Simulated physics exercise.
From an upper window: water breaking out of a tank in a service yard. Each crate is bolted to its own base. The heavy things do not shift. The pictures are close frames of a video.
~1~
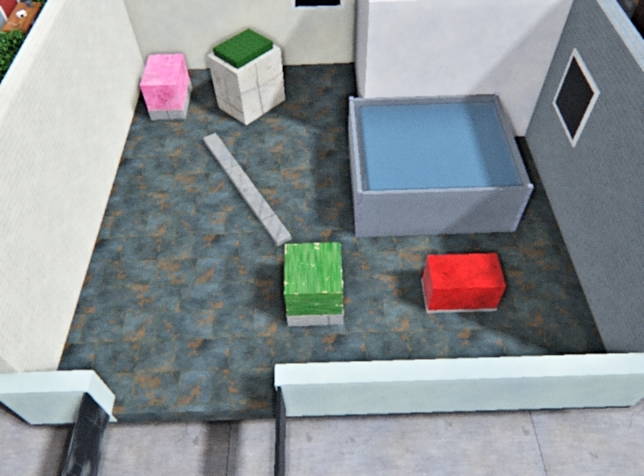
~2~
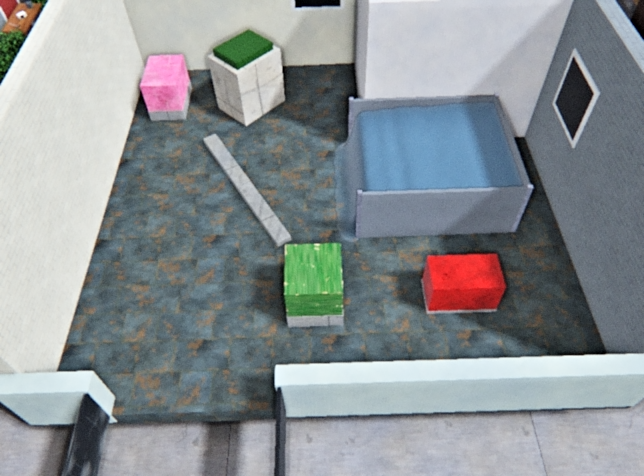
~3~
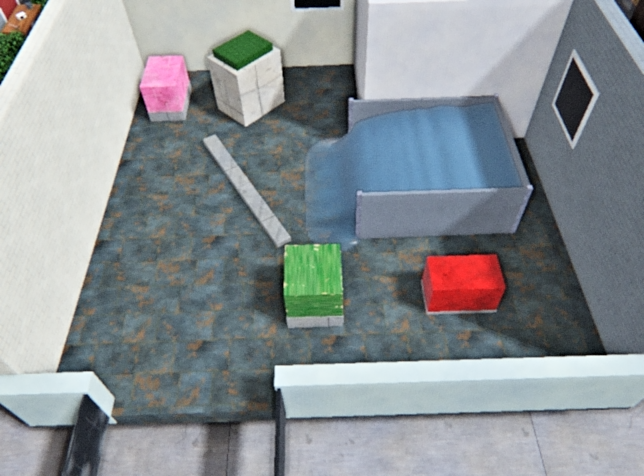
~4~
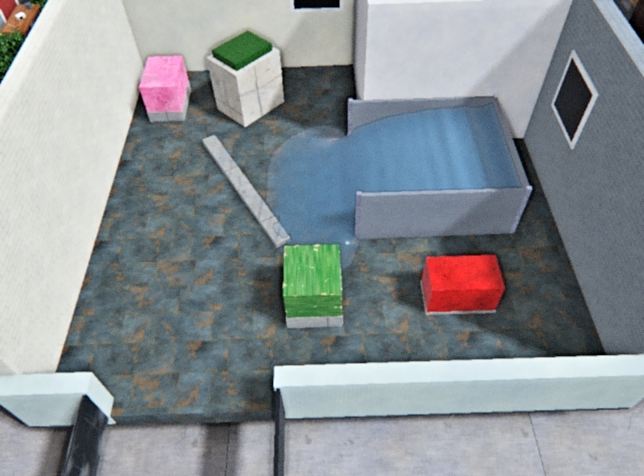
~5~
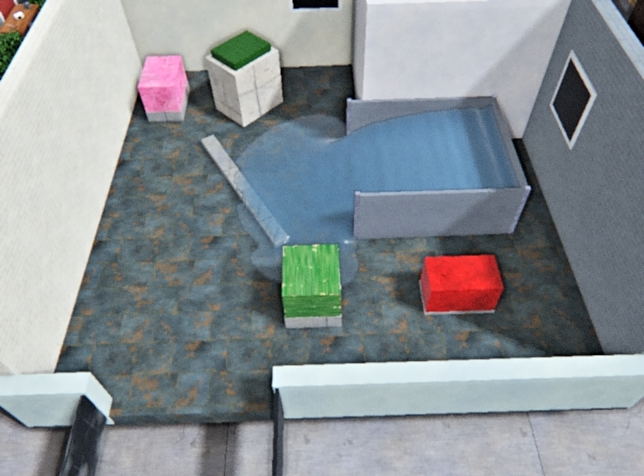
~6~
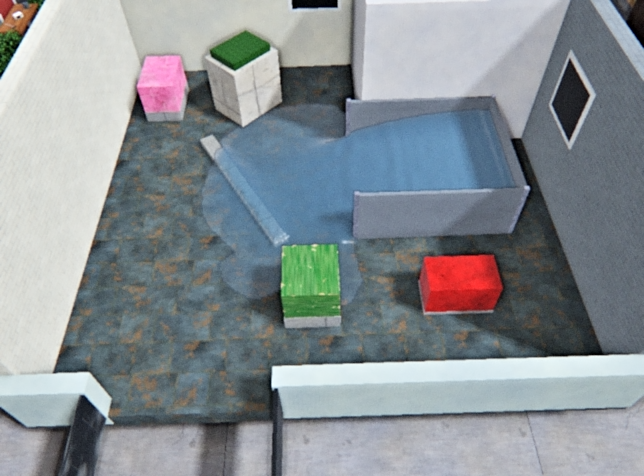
At the start, a grey tank of still water stands in a walled yard among green, red and pink-topped blocks. Water then pours from its left side and fans across the dark floor, reaching the slanting low strip, then spreading past it and around the nearer green block.
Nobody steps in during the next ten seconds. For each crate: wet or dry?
The green crate stays dry; the red crate gets wet; the pink crate gets wet.
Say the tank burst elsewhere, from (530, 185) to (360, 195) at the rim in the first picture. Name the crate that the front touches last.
It is the one in pink.
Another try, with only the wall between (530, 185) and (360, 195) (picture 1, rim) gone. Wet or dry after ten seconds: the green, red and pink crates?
My reading: The green one is soaked; the red one takes water; the pink one escapes it.
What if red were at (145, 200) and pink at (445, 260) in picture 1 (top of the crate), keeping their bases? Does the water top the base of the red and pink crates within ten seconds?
My reading: The red crate is topped; the pink crate is safe.
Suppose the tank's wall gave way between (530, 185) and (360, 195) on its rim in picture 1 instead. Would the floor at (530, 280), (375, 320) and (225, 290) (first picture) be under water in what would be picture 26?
In that order: Awash, awash, covered.
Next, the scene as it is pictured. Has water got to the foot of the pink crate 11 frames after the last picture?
Pink water there.
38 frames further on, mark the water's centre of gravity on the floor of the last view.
At about (243, 188).
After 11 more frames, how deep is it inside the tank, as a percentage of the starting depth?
Some 30 per cent.
A moment on, water covers 50 % of the floor; the green crate water round its plinth, the red crate not reached, the pink crate water round its plinth.
Next, water covers 60 % of the floor; the green crate water round its plinth, the red crate not reached, the pink crate water round its plinth.
Then, water covers 70 % of the floor; the green crate water round its plinth, the red crate not reached, the pink crate water round its plinth.
Later, water covers 85 % of the floor; the green crate water round its plinth, the red crate water round its plinth, the pink crate water round its plinth.
In the end, water covers 100 % of the floor; the green crate stayed above the water, the red crate was topped, the pink crate was topped.
